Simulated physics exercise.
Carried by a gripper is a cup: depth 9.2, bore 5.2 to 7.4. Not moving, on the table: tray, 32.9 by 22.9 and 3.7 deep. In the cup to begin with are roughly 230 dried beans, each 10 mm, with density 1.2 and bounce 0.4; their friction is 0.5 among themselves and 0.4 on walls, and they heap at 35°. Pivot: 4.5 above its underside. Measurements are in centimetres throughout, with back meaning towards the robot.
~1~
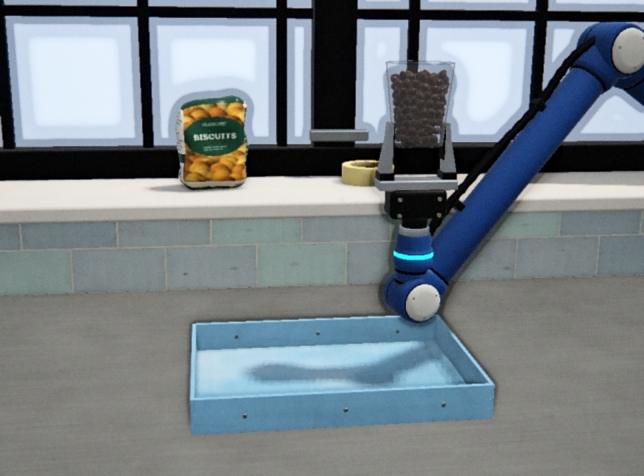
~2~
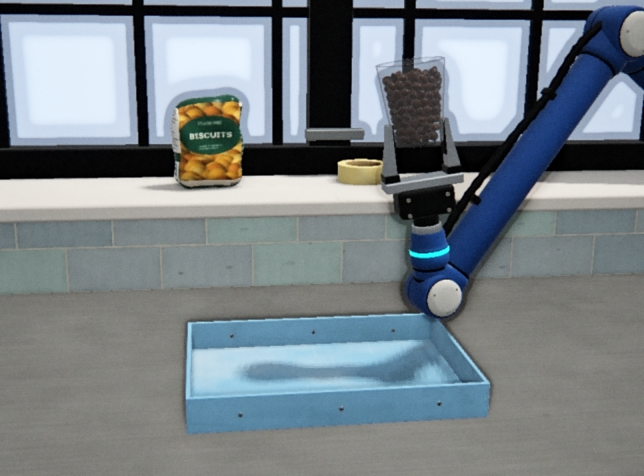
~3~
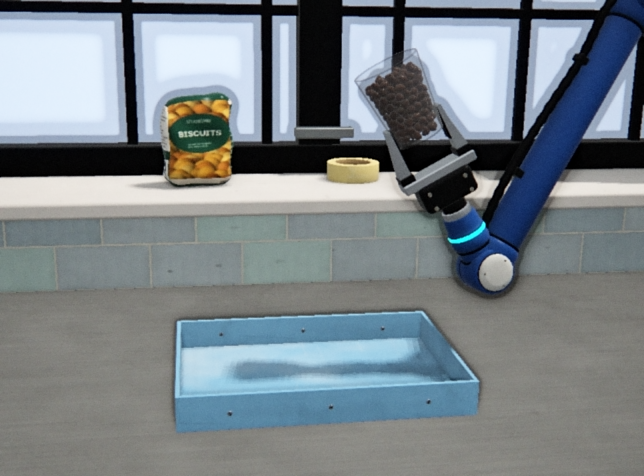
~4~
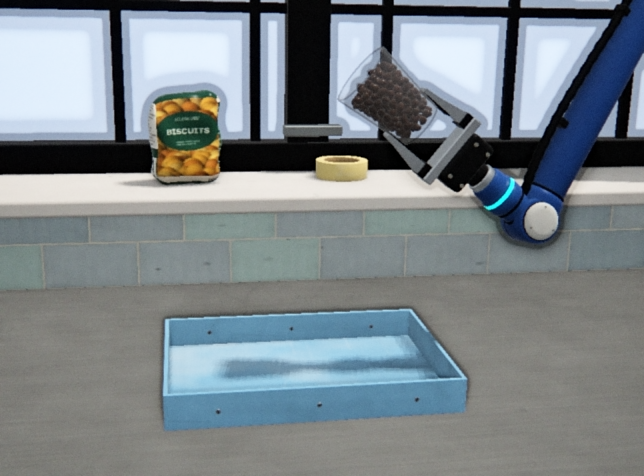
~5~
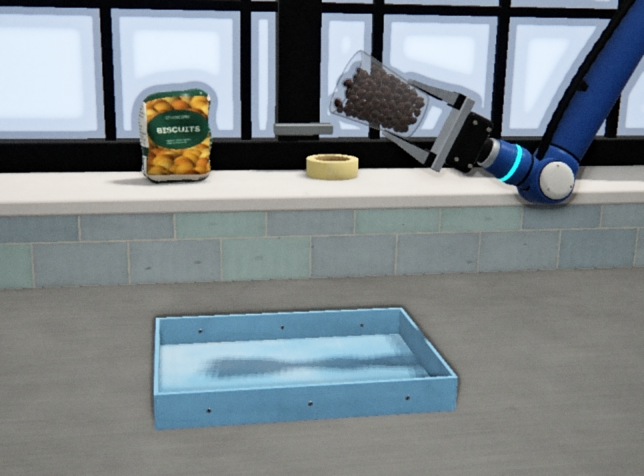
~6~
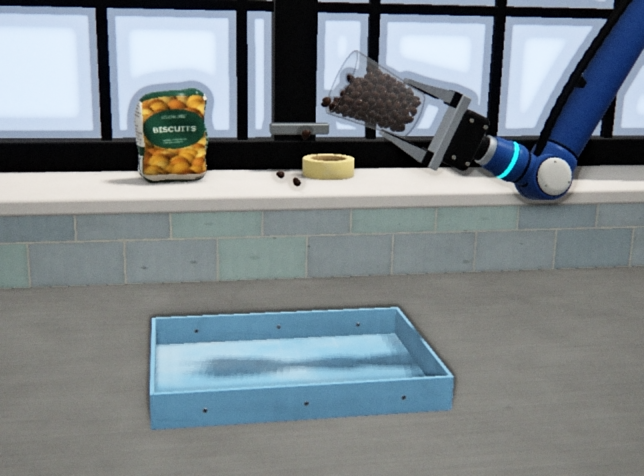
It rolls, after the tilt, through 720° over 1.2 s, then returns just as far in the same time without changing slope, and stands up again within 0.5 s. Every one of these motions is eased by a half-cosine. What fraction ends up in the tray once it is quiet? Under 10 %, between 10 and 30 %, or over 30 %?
Between 10 and 30 %.
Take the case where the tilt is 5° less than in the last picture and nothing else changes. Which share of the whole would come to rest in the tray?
In that case I'd expect around 5 per cent.
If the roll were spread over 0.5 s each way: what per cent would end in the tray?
About 5 %.
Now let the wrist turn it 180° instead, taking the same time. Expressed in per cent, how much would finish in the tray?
It would be roughly 15 percent.
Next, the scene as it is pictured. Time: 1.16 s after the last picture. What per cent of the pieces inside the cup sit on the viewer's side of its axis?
About 55 %.
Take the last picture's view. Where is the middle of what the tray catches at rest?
Middle: Close to (262, 370).
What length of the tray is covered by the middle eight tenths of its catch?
14 cm.
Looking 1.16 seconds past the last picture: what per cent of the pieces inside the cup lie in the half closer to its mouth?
Near 50 percent is in the half by the mouth.
Then, 1.16 s later, tipped 66°, highest piece 37 above the table; 215 in the cup, 17 in the tray, 1 in flight or on a rim.
Then, 2.32 s later, tipped 66°, highest piece 37 above the table; 201 in the cup, 30 in the tray, 2 in flight or on a rim.
Then, 3.10 s later, upright, highest piece 38 above the table; 196 in the cup, 37 in the tray.
Then, 3.80 s later, upright, highest piece 38 above the table; 196 in the cup, 37 in the tray.
At rest, 196 in the cup, 37 in the tray. That is 16 % in the tray.
